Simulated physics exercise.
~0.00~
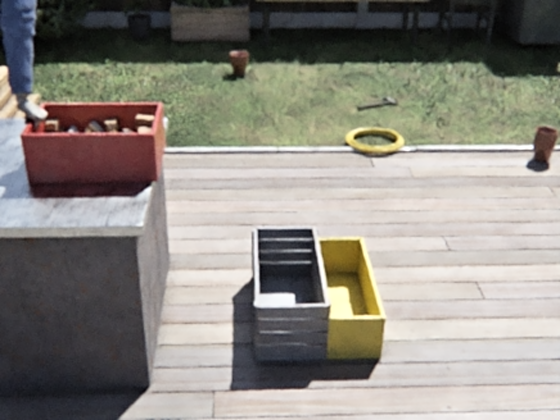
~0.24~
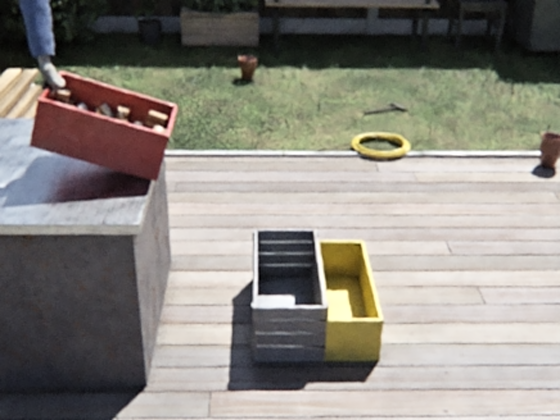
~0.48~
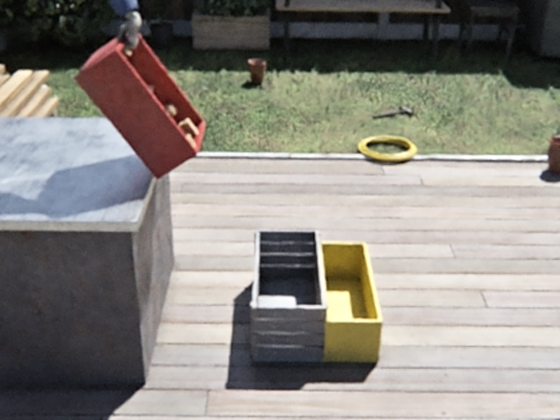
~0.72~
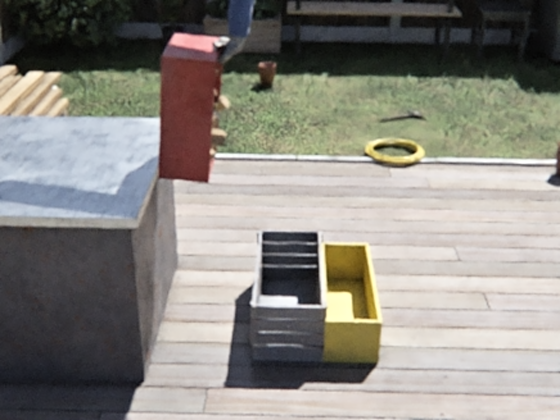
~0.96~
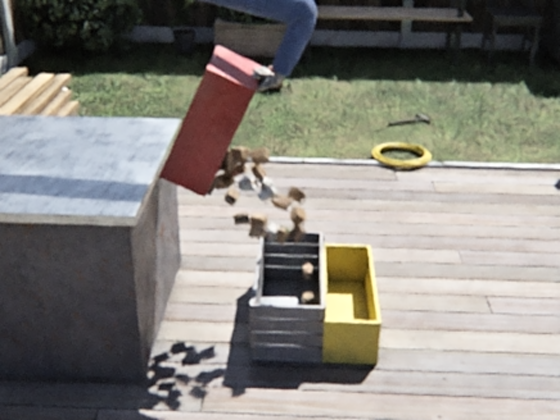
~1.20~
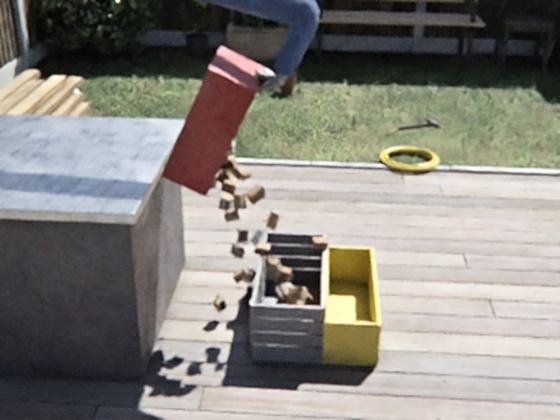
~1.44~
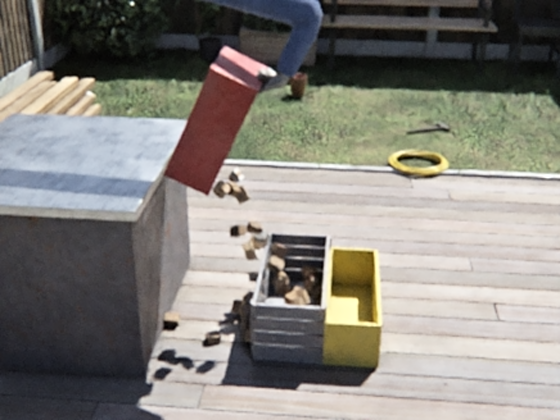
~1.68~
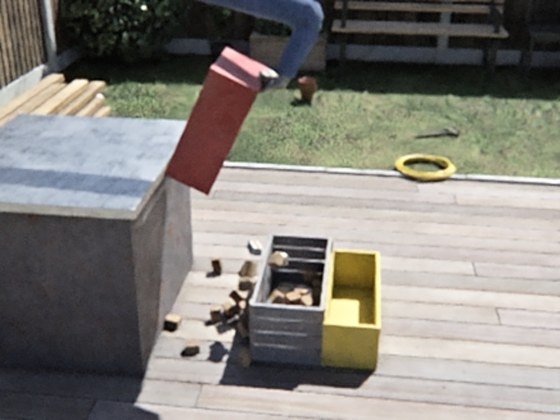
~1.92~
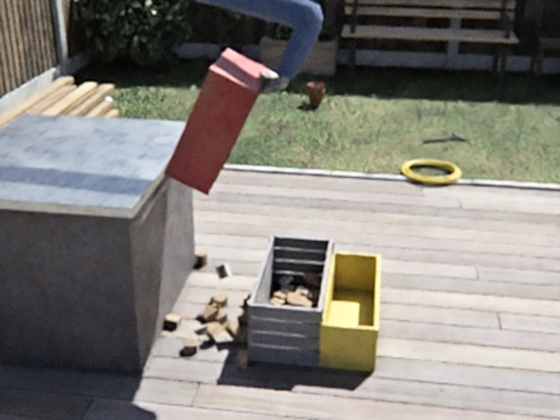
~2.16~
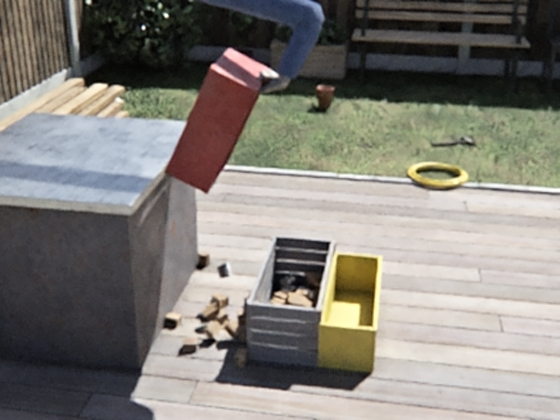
Red crate tipping over a bench edge, held by a blue-sleeved arm, spilling small brown blocks into a grey box and onto decking.
